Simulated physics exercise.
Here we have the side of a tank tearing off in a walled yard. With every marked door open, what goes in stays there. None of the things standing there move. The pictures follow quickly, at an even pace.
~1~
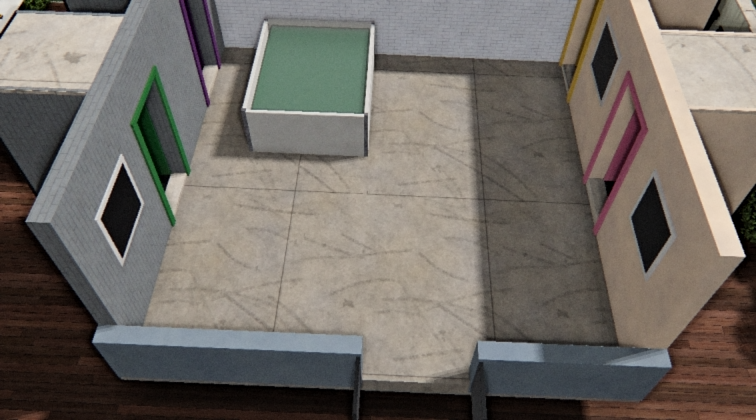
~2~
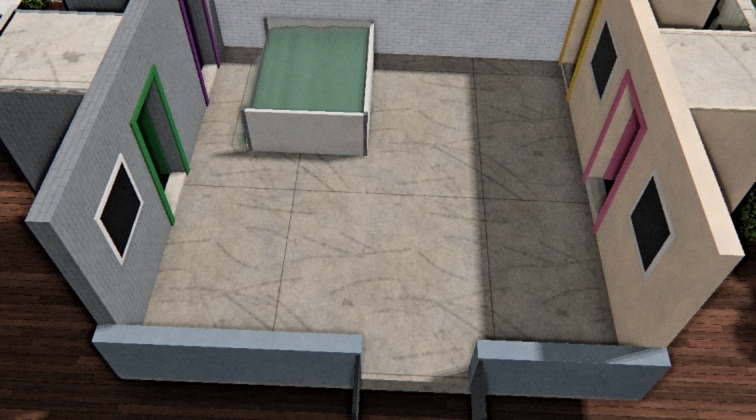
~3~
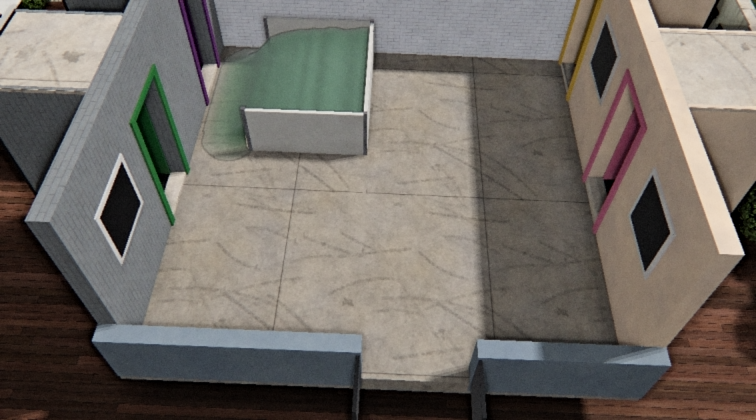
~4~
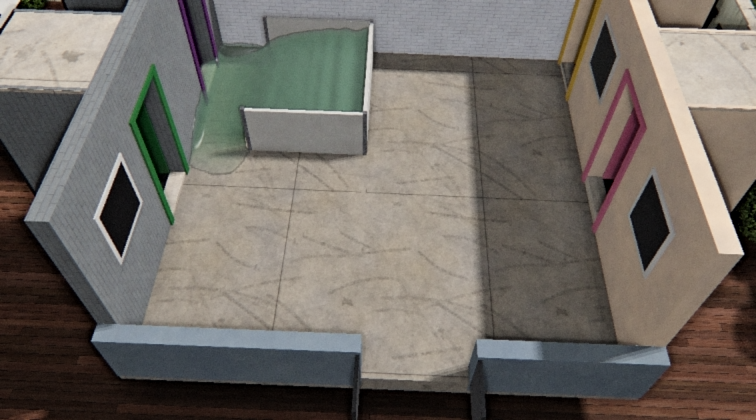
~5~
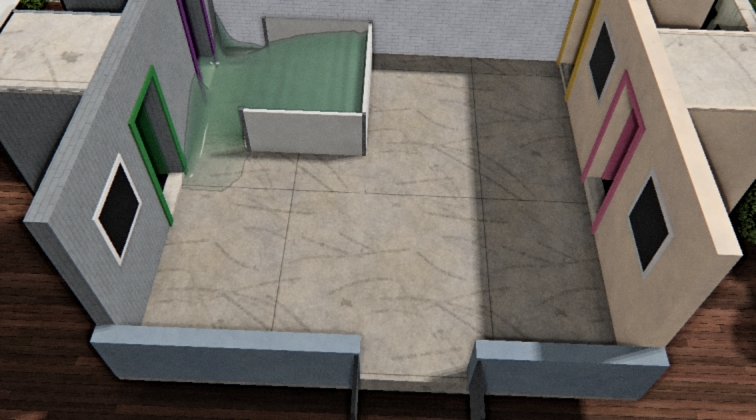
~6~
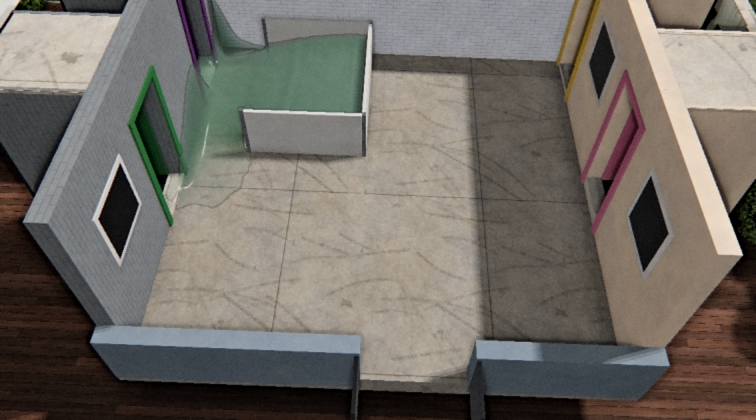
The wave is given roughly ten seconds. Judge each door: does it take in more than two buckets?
Yellow door: Too much water; green door: Too much water; purple door: Too much water; pink door: Little enough water.
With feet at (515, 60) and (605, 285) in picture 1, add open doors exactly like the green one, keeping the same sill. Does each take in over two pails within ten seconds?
Falls short; exceeds the limit.
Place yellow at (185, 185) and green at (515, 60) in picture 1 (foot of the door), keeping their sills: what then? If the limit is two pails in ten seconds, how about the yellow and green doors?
I'd say yellow overflows, while green falls short.
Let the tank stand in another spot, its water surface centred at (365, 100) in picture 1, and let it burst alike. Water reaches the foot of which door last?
Result: The one in pink.
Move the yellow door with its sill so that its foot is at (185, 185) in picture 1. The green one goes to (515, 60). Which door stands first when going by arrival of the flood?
That'd be the purple one.
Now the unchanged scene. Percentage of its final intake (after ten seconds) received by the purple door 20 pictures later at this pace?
My estimate: Close to 90 per cent.
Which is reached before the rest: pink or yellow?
My answer: The yellow door.
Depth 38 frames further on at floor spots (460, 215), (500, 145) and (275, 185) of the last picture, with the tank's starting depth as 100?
Going in order, that's 2, 2 and 0 %.
A moment on, water covers 15 % of the floor; the yellow door not reached, the green door under two buckets in, the purple door far over two buckets in, the pink door not reached.
Next, water covers 30 % of the floor; the yellow door not reached, the green door over two buckets in, the purple door far over two buckets in, the pink door not reached.
Then, water covers 50 % of the floor; the yellow door under two buckets in, the green door over two buckets in, the purple door far over two buckets in, the pink door not reached.
Later, water covers 65 % of the floor; the yellow door over two buckets in, the green door over two buckets in, the purple door far over two buckets in, the pink door wet at the sill, nothing in.
In the end, water covers 80 % of the floor; the yellow door over two buckets in, the green door over two buckets in, the purple door far over two buckets in, the pink door wet at the sill, nothing in.
